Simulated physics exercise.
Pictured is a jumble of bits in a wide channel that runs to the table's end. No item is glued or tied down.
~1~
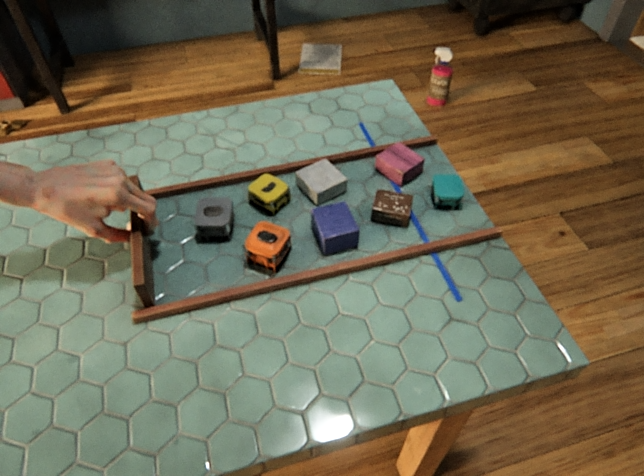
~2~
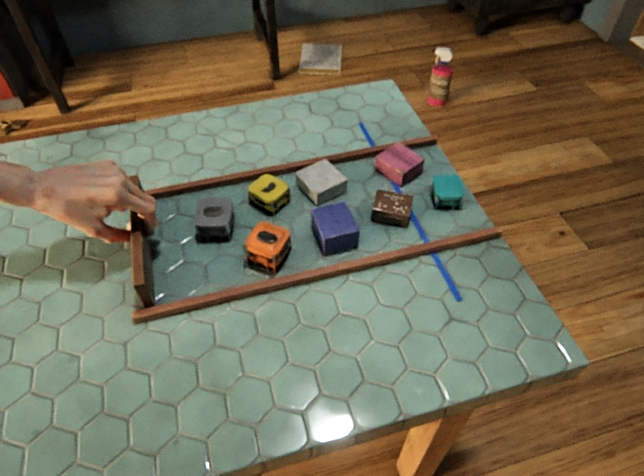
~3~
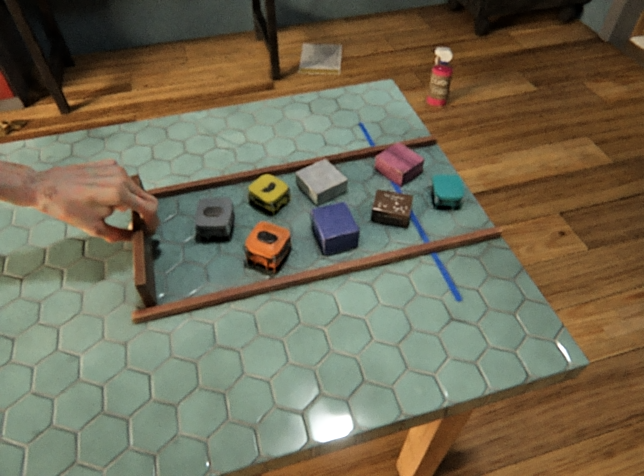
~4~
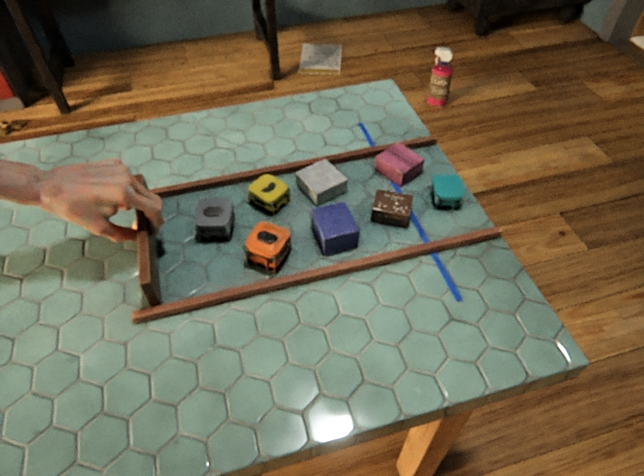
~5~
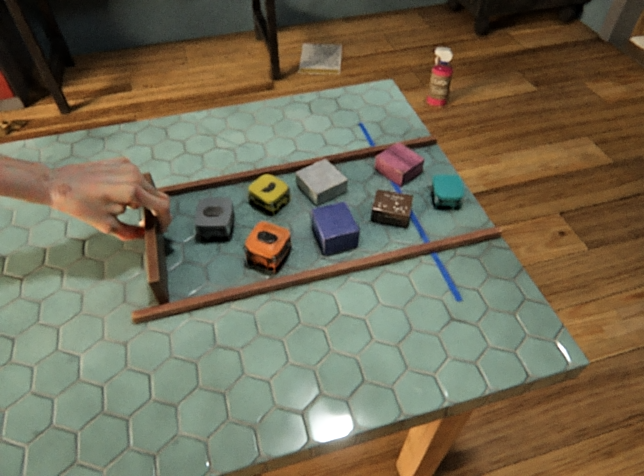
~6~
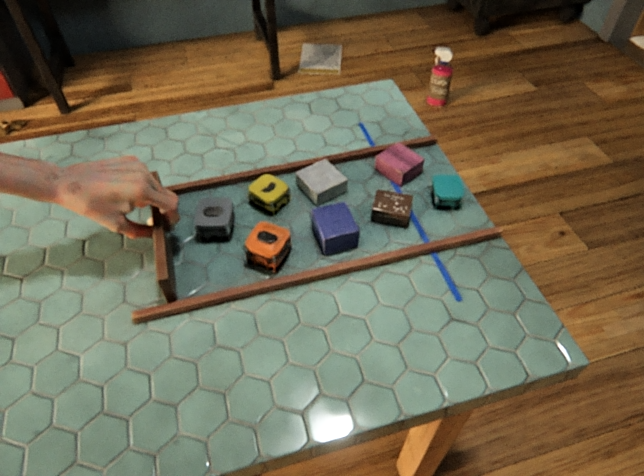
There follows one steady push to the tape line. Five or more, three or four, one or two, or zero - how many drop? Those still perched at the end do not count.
After that push a few more than two come off the table, three or four.
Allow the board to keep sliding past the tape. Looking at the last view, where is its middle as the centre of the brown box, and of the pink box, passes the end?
The middle is at (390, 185) when it's the brown box, and at (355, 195) when it's the pink box.
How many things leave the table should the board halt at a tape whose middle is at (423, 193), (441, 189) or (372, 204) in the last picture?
Result per try: 4; 6; 2.
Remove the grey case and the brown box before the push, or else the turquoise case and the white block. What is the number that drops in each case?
First 2, then 1.
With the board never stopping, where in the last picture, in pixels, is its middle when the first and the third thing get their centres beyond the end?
In pixels, around (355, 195) followed by around (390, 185).
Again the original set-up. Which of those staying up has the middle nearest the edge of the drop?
The blue block.
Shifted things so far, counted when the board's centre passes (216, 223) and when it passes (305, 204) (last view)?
Moved so far: 1, then 7.
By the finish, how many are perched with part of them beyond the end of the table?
The number overhanging is 0.
Early on, none off yet; turquoise case at rest near (447, 192); pink box at rest near (399, 164); brown box at rest near (392, 208).
Finally, the number that fall off is three or four; lost, white block, brown box, pink box and turquoise case.
